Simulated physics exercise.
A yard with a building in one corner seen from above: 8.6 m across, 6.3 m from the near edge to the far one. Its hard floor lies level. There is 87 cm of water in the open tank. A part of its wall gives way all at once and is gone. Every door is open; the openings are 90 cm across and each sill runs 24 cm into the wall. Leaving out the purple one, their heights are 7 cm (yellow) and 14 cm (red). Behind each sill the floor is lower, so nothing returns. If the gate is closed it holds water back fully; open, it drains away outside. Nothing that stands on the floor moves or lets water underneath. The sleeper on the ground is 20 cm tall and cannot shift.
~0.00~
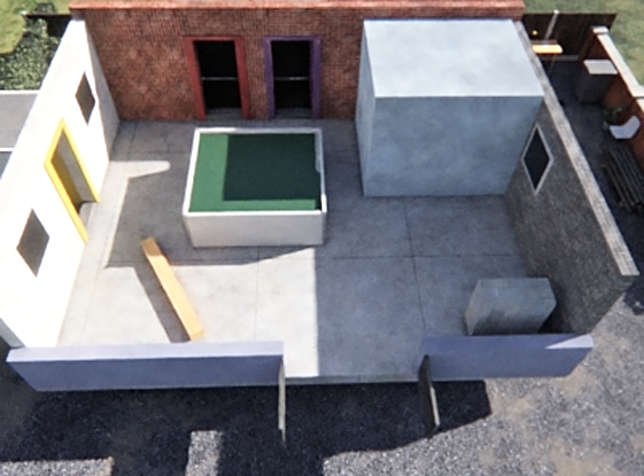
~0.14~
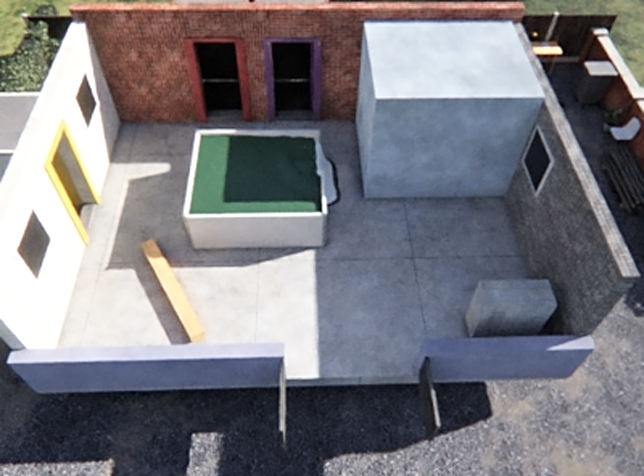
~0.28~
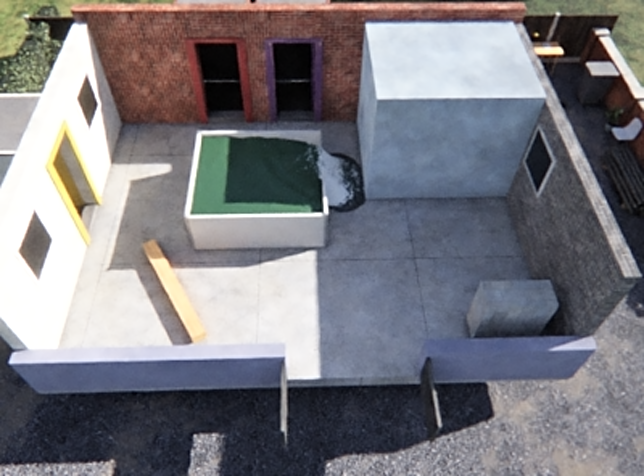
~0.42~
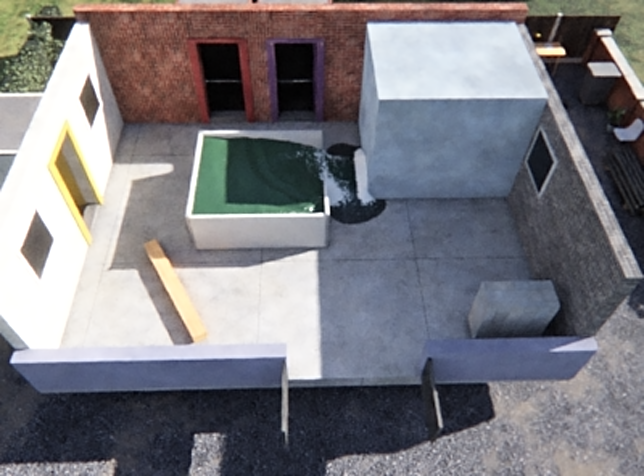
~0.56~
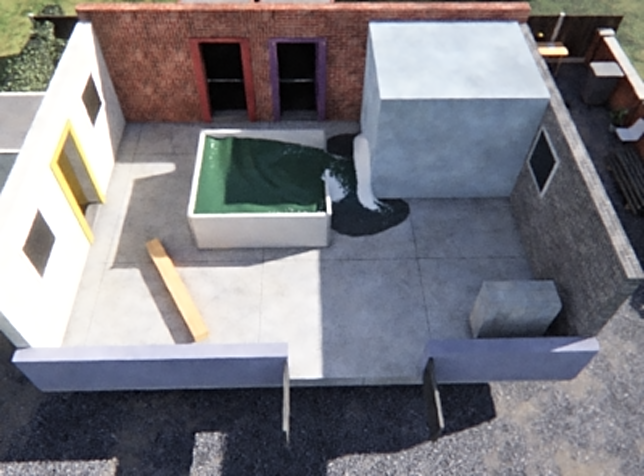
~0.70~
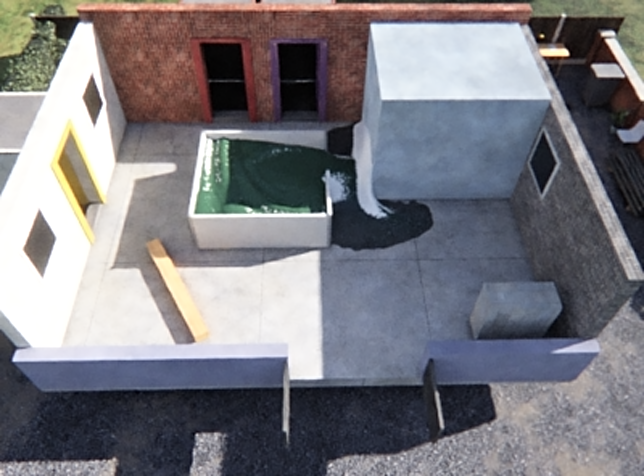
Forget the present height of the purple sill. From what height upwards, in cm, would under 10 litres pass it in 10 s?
About 26 cm.
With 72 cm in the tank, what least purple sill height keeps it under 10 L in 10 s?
Then roughly 21 cm.
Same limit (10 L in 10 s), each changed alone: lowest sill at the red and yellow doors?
Roughly 9.5 cm at red and 9.0 cm at yellow.
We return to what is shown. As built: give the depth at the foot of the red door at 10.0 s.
Roughly 9.5 cm deep.
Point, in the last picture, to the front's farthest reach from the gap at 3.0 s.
At about (555, 361).
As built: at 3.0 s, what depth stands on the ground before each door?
In cm: Yellow 0, red 9, purple 22.
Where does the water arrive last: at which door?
Last comes the yellow one.
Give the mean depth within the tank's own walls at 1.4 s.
Roughly 64 cm on average.
After 1.4 s water covers 25 % of the floor, deepest (74 cm) near (355, 126); 16 cm at the purple door, 0 litres in over its 13 cm sill.
After 3.0 s water covers 60 % of the floor, deepest (47 cm) near (355, 126); 22 cm at the purple door, 55 litres in over its 13 cm sill.
After 10.0 s water covers 95 % of the floor, deepest (20 cm) near (104, 304); 9 cm at the purple door, 118 litres in over its 13 cm sill.
At the purple door as built, the water arrived by 1.2 s and peaked near 25 cm at 2.4 s.
Run again over the same 10 s with other heights there, 21 litres in over 23 cm, 3 litres over 31 cm. The limit of 10 litres is kept from about 26 cm up.
